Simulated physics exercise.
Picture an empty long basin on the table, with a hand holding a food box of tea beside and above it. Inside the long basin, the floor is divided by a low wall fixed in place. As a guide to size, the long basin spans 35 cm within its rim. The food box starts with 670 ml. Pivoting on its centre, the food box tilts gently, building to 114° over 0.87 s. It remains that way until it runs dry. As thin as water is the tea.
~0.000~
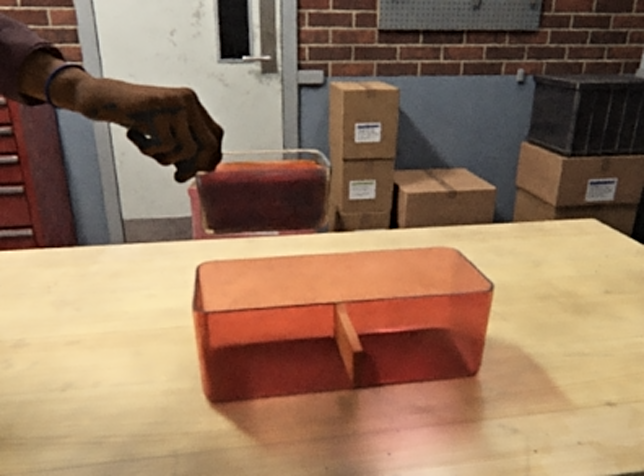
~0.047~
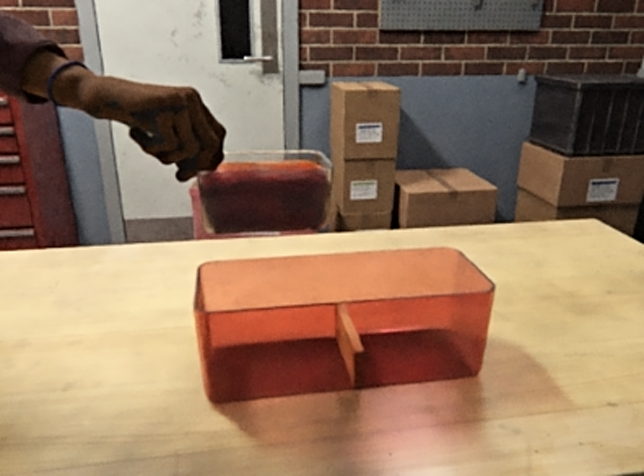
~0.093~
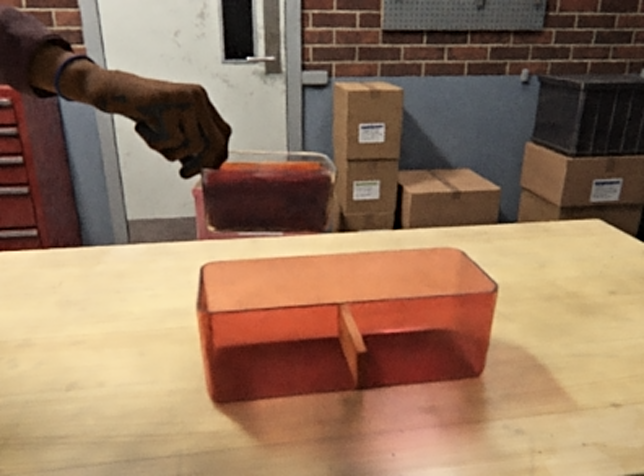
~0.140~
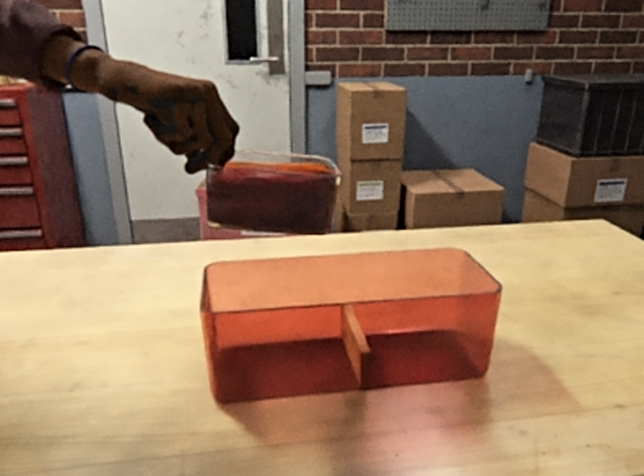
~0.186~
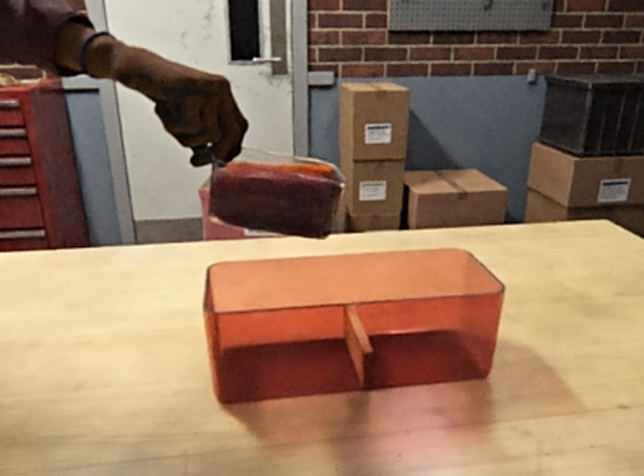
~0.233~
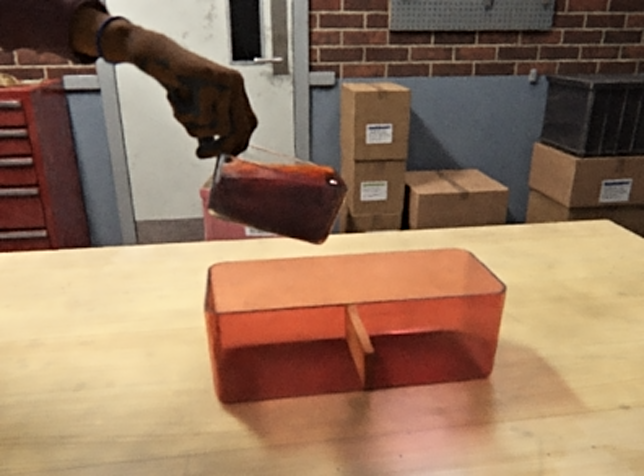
In a workshop with brick walls and stacked cardboard boxes, a hand holds a clear container of dark reddish liquid above and behind an empty, divided orange basin on a wooden table. The hand gradually tilts the container, its right side dipping lower as the liquid shifts toward that end.
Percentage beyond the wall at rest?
74 per cent.
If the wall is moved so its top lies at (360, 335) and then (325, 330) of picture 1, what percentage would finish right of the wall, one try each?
65 in a hundred, followed by 80 in a hundred.
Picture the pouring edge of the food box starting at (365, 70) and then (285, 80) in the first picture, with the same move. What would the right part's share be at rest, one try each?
In order, 85 and 60 per cent.
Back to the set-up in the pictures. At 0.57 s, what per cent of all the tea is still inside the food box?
About 26 percent.
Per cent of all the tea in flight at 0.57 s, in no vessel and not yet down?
Near 36 per cent at that moment.
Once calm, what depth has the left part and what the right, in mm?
Left part: About 8 mm; right part: About 24 mm.
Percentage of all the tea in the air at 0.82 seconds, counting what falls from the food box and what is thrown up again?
Close to 3 per cent.
By 0.57 s the tilt is 84° and 26 per cent is still to pour, 1 is left of the wall and 37 right of it.
By 0.82 s the tilt is 113° and 3 per cent is still to pour, 19 is left of the wall and 74 right of it.
By 1.09 s the tilt is 114° and 0 per cent is still to pour, 24 is left of the wall and 74 right of it.
By 1.37 s the tilt is 114° and 0 per cent is still to pour, 24 is left of the wall and 74 right of it.
At rest 24 per cent lies left of the wall, 74 right of it and 2 outside.
